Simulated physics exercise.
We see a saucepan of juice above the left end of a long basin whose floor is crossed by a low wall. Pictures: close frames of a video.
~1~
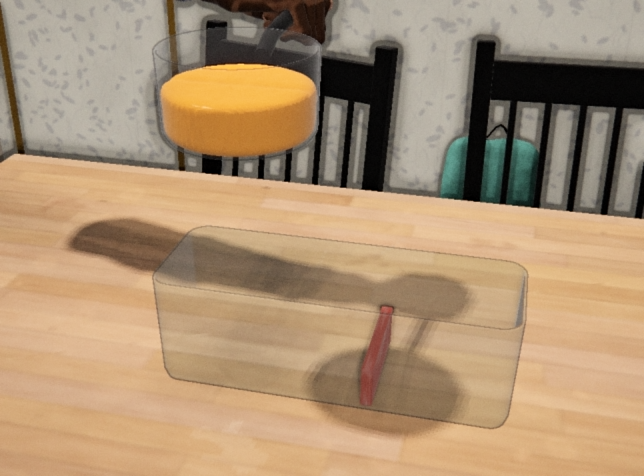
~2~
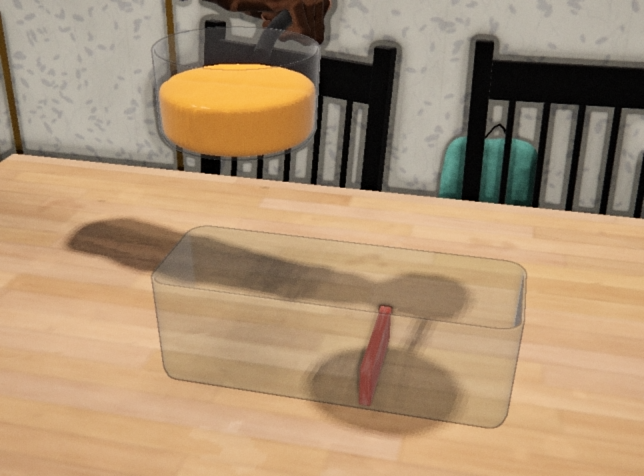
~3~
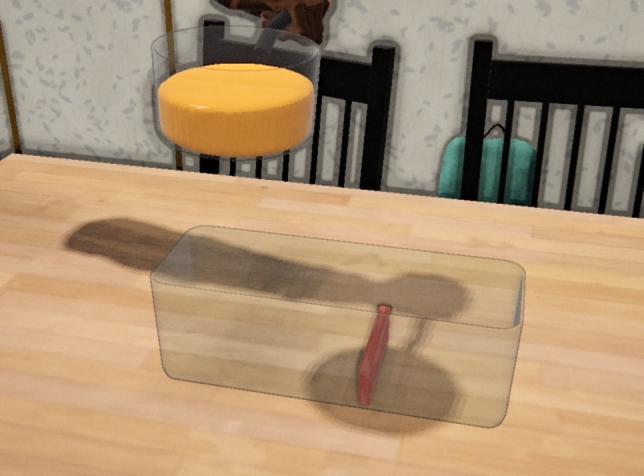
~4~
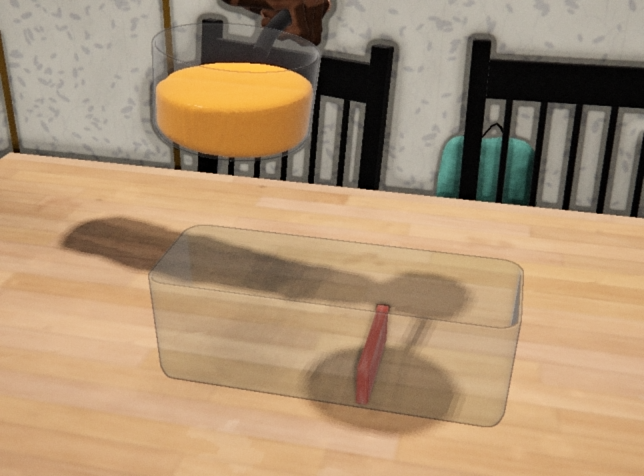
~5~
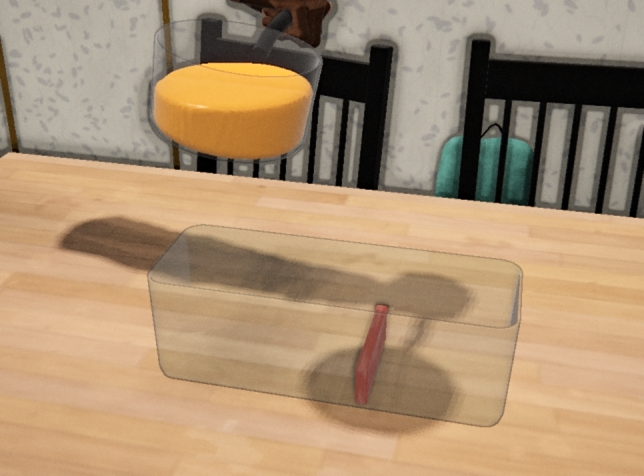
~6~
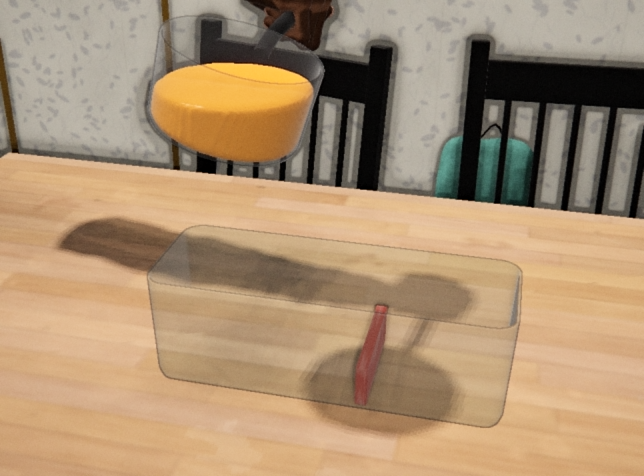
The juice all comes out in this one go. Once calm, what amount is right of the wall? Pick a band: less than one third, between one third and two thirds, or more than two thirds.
It is between one third and two thirds.
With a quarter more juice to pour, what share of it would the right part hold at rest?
About 55 per cent.
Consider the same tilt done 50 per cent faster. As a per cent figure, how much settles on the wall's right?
It comes to some 40 in a hundred.
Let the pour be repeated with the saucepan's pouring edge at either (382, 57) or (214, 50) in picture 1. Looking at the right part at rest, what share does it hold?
90 and 5 per cent.
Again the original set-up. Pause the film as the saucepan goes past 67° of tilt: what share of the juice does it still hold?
About 70 %.
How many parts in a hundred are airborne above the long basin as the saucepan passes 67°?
Around 25 in a hundred, more or less.
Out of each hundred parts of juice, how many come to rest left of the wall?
50 in a hundred.
A moment on, the saucepan is tipped part way and 70 per cent is still to pour, 2 is left of the wall and 0 right of it.
Next, the saucepan is tipped on its side and 18 per cent is still to pour, 17 is left of the wall and 46 right of it.
Then the saucepan is tipped right over and 2 per cent is still to pour, 45 is left of the wall and 49 right of it.
Later the saucepan is tipped right over and 0 per cent is still to pour, 49 is left of the wall and 50 right of it.
At rest 49 per cent lies left of the wall, 50 right of it and 1 outside.
